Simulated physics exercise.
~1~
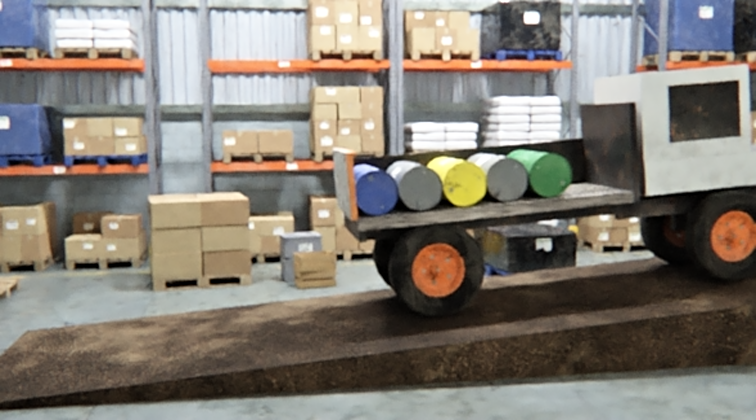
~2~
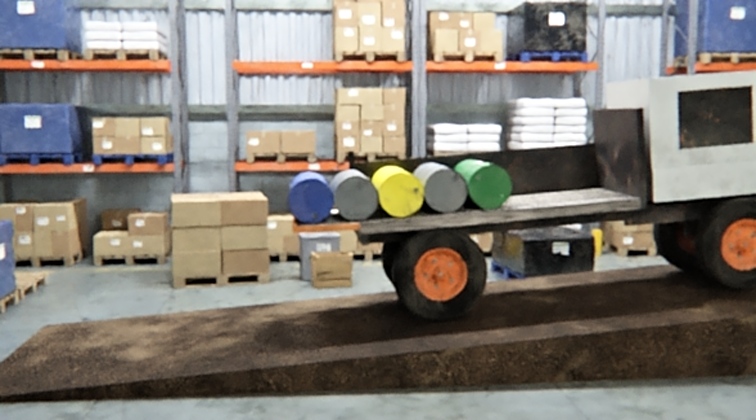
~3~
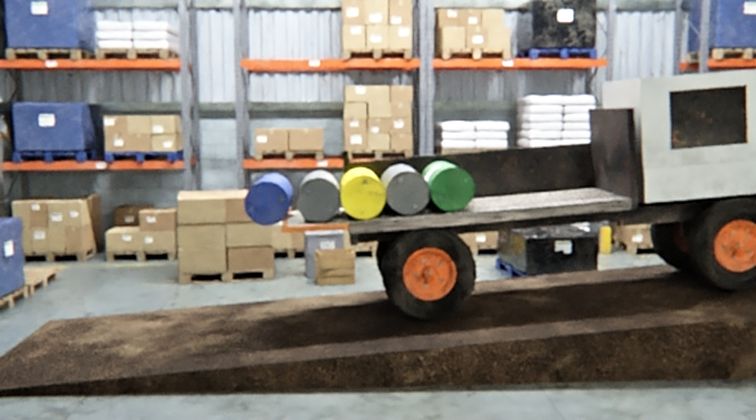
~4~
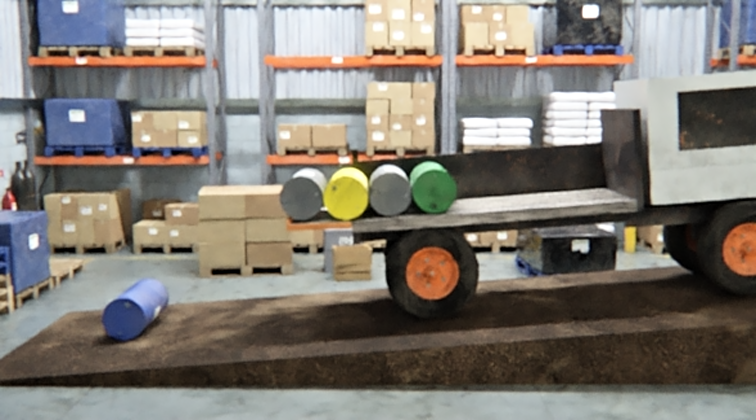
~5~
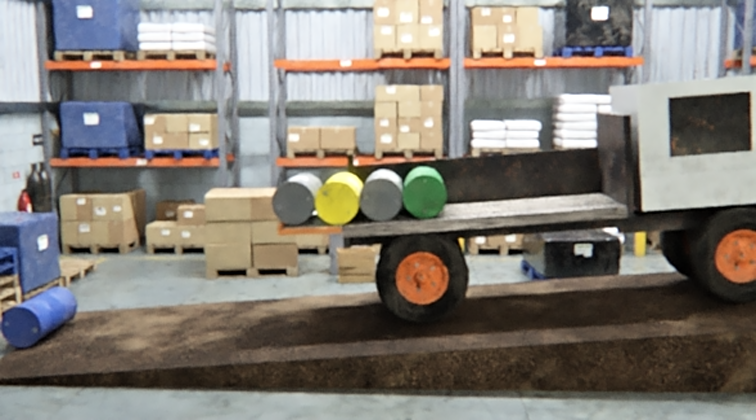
In a warehouse lined with orange-beamed shelves of boxes, a truck with a white cab stands on a brown dirt ramp, its open bed seen from the side. Five drums lie in a row at the rear of the bed, blue, grey, yellow, grey and green from left to right. The tailgate swings down flat, and the drums roll left towards it. The blue drum goes over the edge, drops onto the ramp and rolls down to its lower left end. The other four stay on board, bunched together with the leading grey one near the tailgate's edge.
